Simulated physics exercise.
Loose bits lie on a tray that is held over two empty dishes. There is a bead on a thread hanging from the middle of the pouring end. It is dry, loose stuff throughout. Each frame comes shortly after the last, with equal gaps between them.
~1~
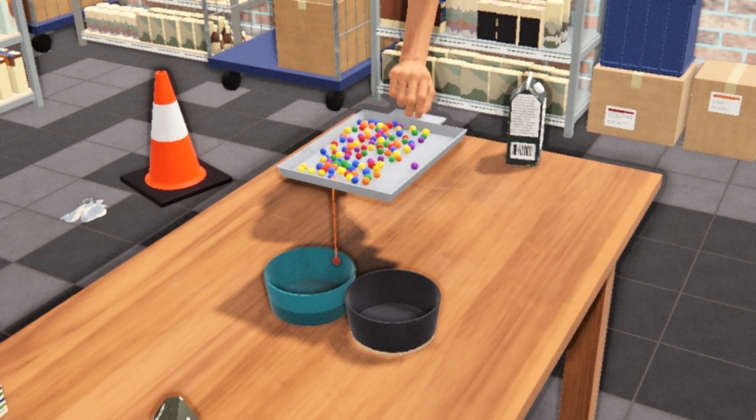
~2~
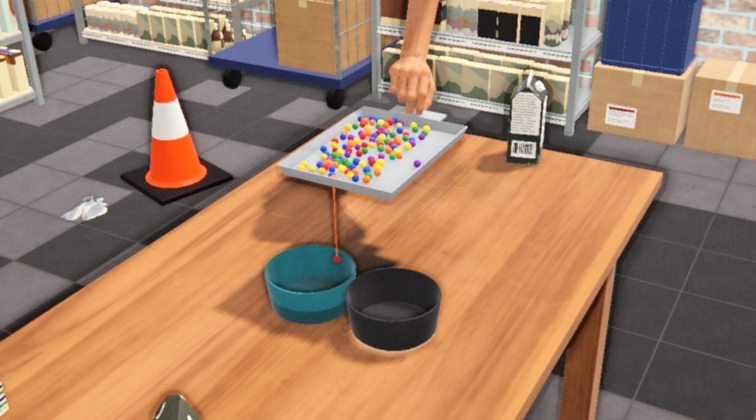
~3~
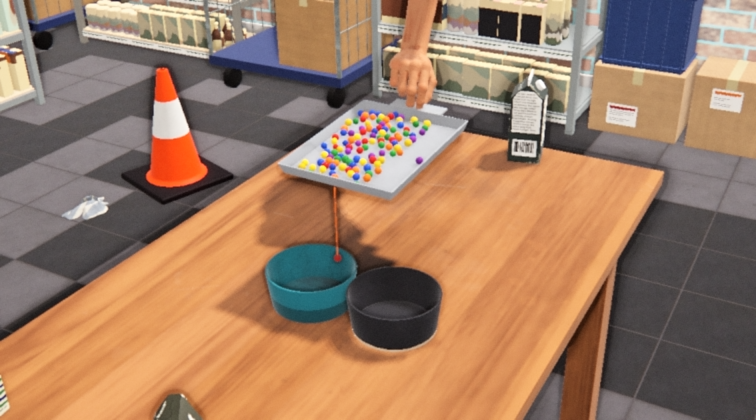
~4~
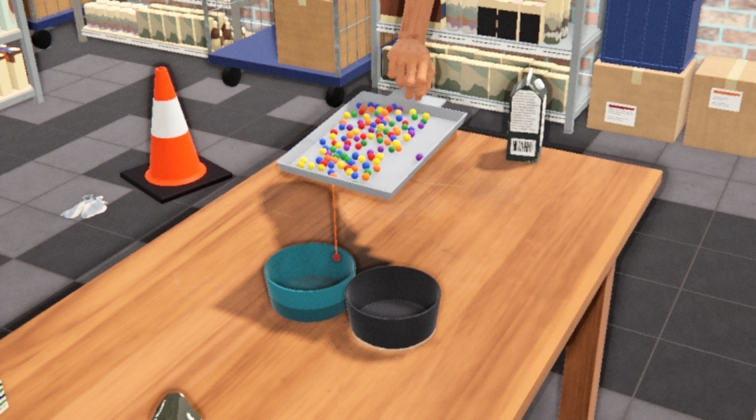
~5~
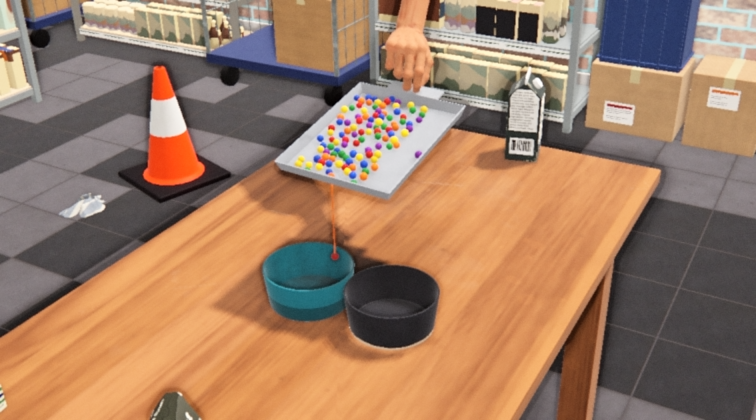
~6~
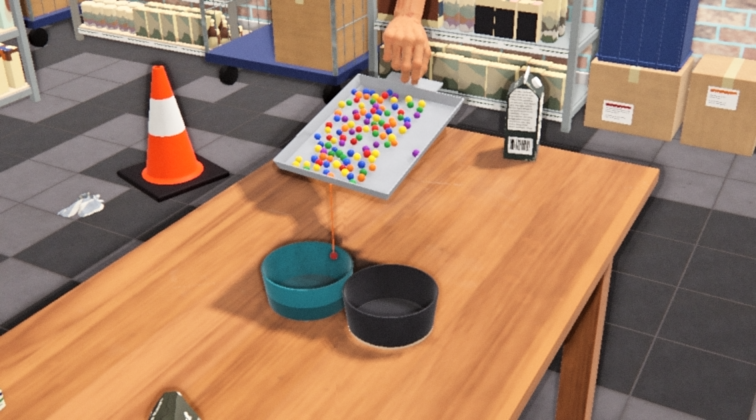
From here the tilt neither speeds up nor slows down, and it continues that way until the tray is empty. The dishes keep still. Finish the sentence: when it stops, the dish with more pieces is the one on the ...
Right.
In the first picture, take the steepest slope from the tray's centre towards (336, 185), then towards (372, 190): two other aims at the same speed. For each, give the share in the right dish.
Case one near 10 %; case two near 90 %.
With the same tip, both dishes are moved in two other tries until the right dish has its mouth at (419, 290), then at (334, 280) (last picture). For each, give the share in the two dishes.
You'd get 70 per cent first and 70 per cent second.
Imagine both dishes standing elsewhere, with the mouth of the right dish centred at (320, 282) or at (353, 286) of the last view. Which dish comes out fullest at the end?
The dish to the right, then the dish to the right.
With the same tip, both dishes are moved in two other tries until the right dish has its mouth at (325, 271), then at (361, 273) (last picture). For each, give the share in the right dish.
Near 40 % and 70 %.
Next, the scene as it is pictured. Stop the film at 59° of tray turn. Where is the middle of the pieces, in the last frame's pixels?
In the last view the centre sits at roughly (346, 174).
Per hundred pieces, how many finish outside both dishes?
Something near 10 in every hundred.
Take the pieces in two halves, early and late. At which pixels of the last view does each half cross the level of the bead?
(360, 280), then (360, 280).
Soon after the last picture, tray tipped steeply; most on the tray; a small part in the right dish; a small part in the air.
A little later, tray tipped right over; about two thirds in the right dish; about a quarter in the left dish; a small part outside both; a stray few in the air.
Later still, tray tipped past a quarter turn; about two thirds in the right dish; about a quarter in the left dish; a small part outside both.
At rest, tray tipped past a quarter turn; about two thirds in the right dish; about a quarter in the left dish; a small part outside both.
